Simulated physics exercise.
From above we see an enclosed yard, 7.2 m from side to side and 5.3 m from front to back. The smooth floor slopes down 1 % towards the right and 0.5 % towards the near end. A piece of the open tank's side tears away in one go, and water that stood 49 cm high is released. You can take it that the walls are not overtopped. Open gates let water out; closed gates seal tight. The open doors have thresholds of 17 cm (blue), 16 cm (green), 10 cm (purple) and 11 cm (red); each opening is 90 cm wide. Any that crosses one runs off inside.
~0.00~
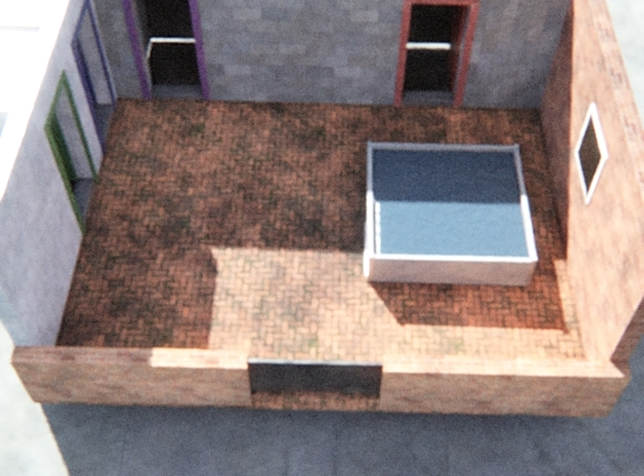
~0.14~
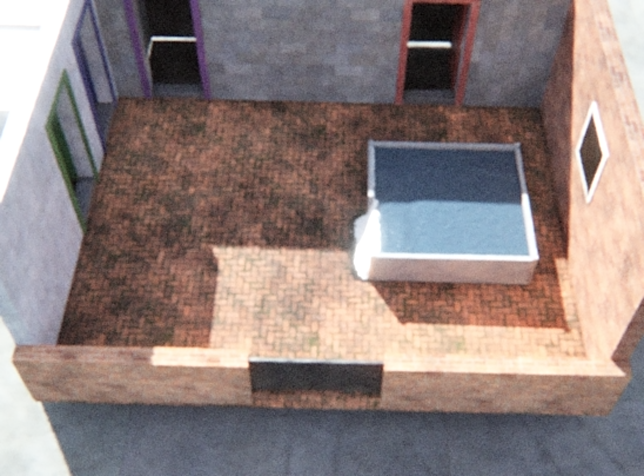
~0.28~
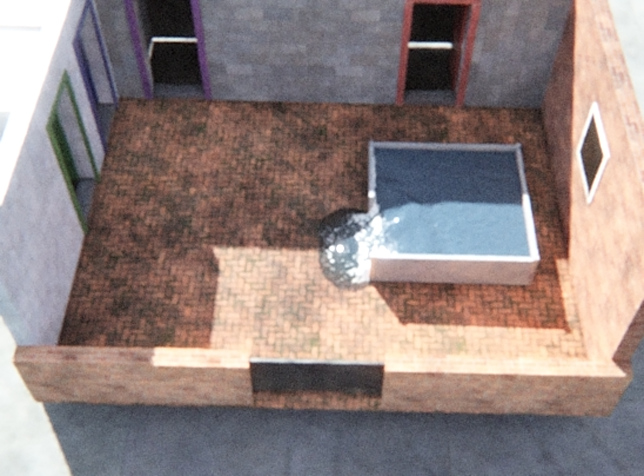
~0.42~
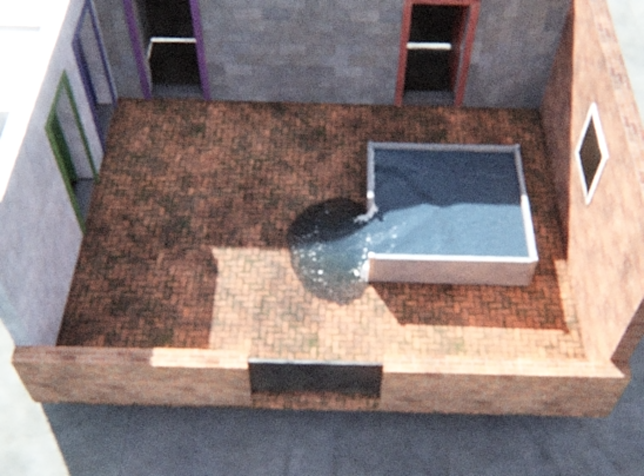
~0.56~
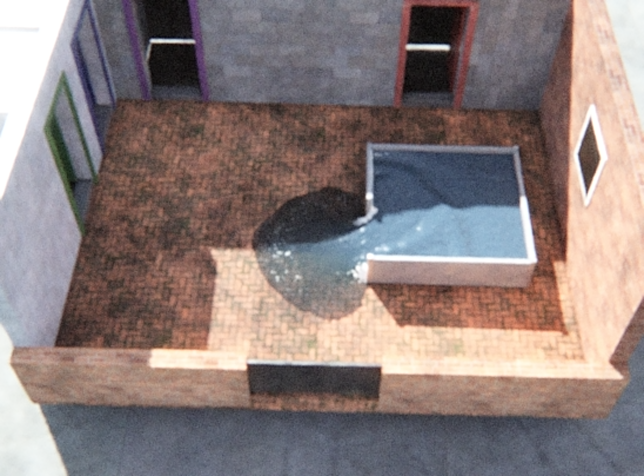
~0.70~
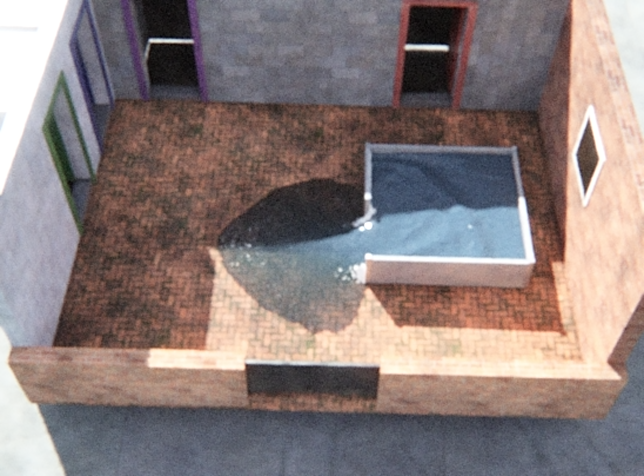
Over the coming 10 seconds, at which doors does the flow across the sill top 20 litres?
At the end, the blue door holds the inflow within the limit; the green door holds the inflow within the limit; the purple door holds the inflow within the limit; the red door holds the inflow within the limit.
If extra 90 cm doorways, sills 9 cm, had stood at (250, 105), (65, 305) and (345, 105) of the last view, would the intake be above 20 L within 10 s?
Taking them in order, the first gets too little, the second enough and the third too little.
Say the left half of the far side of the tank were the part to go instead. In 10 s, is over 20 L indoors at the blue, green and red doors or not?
For blue, too little; for green, too little; for red, too much.
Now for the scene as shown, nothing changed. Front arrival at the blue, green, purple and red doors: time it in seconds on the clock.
Blue = 2.8 s, green = 1.8 s, purple = 3.4 s, red = 7.5 s.
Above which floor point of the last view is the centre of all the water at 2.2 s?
I'd put it close to (372, 236).
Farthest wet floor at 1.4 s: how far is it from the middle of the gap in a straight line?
Around 4.0 metres.
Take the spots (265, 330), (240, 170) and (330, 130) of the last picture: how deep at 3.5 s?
Spot one 2 cm, spot two 2 cm, spot three 0 cm.
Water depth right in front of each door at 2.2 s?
In centimetres, the blue door has 0, the green door 12, the purple door 0 and the red door 0.
After 1.4 s water covers 30 % of the floor and is deepest (28 cm) near (359, 262); blue door not reached, green door not reached, purple door not reached, red door not reached.
After 2.2 s water covers 45 % of the floor and is deepest (25 cm) near (359, 262); blue door not reached, green door 12 cm at the sill, 0 L in, purple door not reached, red door not reached.
After 3.5 s water covers 55 % of the floor and is deepest (24 cm) near (106, 352); blue door 10 cm at the sill, 0 L in, green door 13 cm at the sill, 0 L in, purple door 1 cm at the sill, 0 L in, red door not reached.
After 6.0 s water covers 60 % of the floor and is deepest (13 cm) near (220, 289); blue door 10 cm at the sill, 0 L in, green door 8 cm at the sill, 0 L in, purple door 8 cm at the sill, 1 L in, red door not reached.
After 10.0 s water covers 95 % of the floor and is deepest (12 cm) near (536, 160); blue door 6 cm at the sill, 0 L in, green door 6 cm at the sill, 0 L in, purple door 7 cm at the sill, 3 L in, red door 3 cm at the sill, 0 L in.
